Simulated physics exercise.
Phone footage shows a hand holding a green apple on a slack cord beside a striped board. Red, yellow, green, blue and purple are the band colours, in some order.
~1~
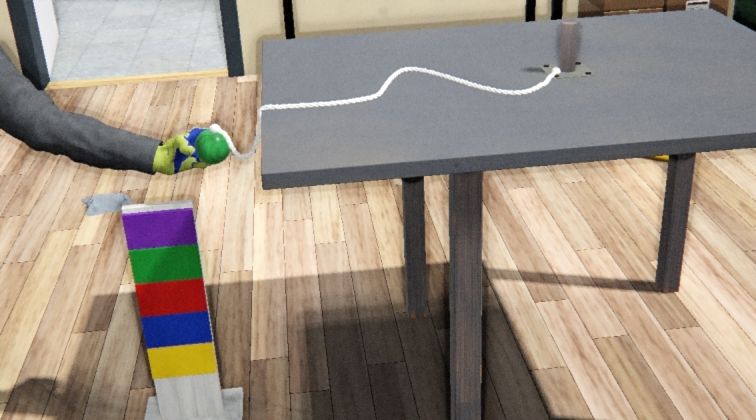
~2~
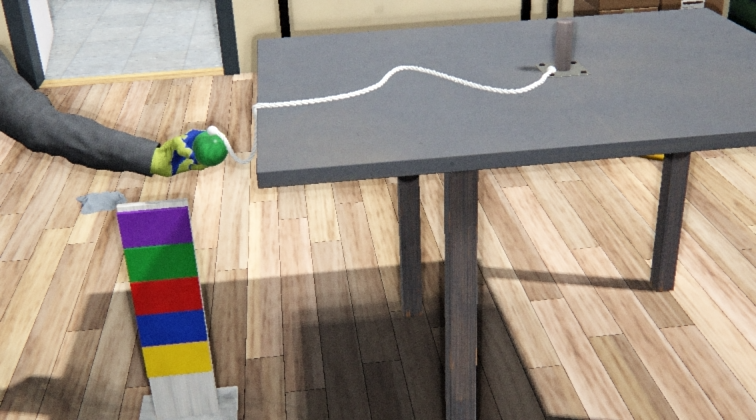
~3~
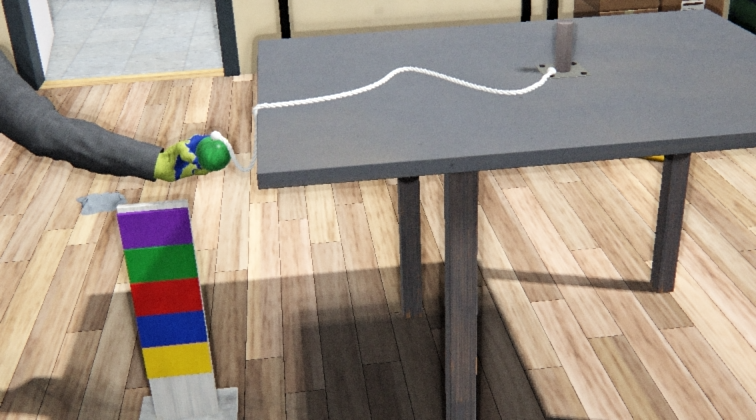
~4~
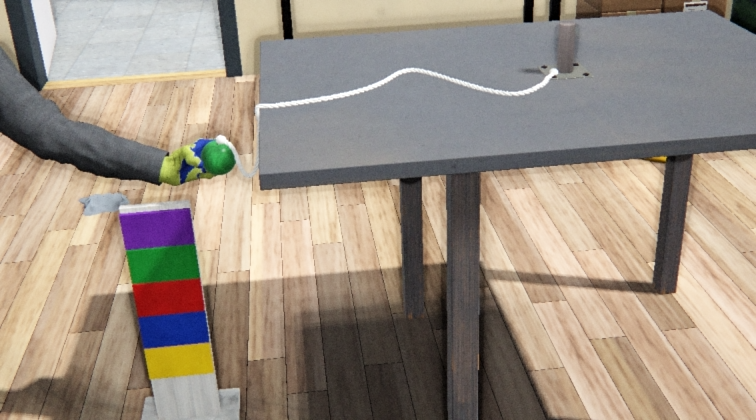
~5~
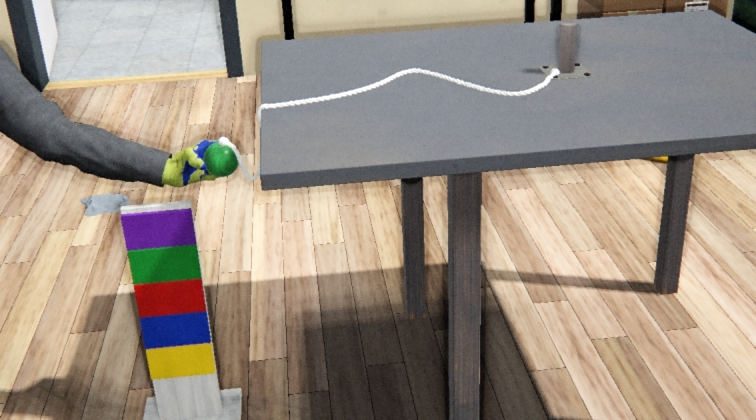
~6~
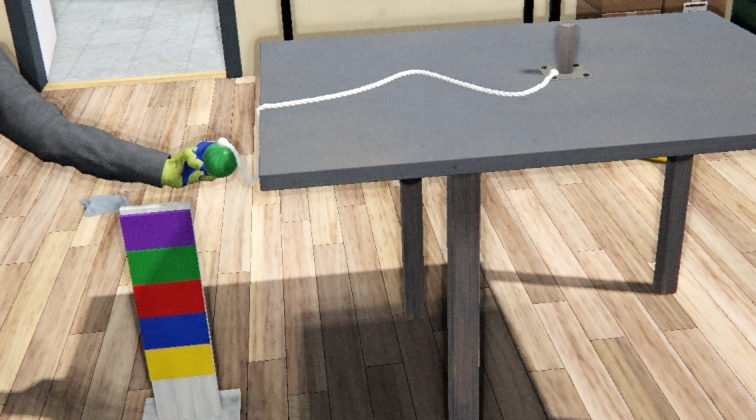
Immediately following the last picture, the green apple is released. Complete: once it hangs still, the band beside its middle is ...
... Blue.
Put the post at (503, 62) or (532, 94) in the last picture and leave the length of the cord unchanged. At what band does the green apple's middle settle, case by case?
Going case by case, it's yellow and then yellow.
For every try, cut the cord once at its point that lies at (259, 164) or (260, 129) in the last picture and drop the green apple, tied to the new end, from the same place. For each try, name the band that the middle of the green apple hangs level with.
Per try - 1: Green; 2: Purple.
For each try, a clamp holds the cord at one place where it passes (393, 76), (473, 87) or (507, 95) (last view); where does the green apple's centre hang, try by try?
Try one gives (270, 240), try two (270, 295), and try three (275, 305).
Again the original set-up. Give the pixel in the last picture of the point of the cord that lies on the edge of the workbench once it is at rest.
Near pixel (347, 94).
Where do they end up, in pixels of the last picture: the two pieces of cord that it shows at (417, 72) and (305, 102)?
Roughly (352, 94) for the first and (265, 154) for the second.
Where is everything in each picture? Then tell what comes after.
Green apple (213, 147); purple (160, 231); green (166, 265); red (172, 299); blue (177, 331); yellow (182, 362), in the first frame.
Green apple (210, 149); cord through (536, 84) (460, 82) (395, 71) (342, 97) (257, 121), in the second frame.
Green apple (214, 154), in the third frame.
Green apple (219, 158); cord through (539, 86) (463, 84) (398, 74) (331, 98) (259, 135), in the fourth frame.
Green apple (221, 159), in the fifth frame.
Green apple (220, 160); cord through (539, 87) (463, 84) (396, 76) (323, 99) (260, 143), in the sixth frame.
Soon after, apple near (242, 314); level with blue.
Then, apple near (317, 306); level with blue.
Further on, apple near (259, 326); level with blue.
At rest, apple near (286, 322); level with blue. The blue one.
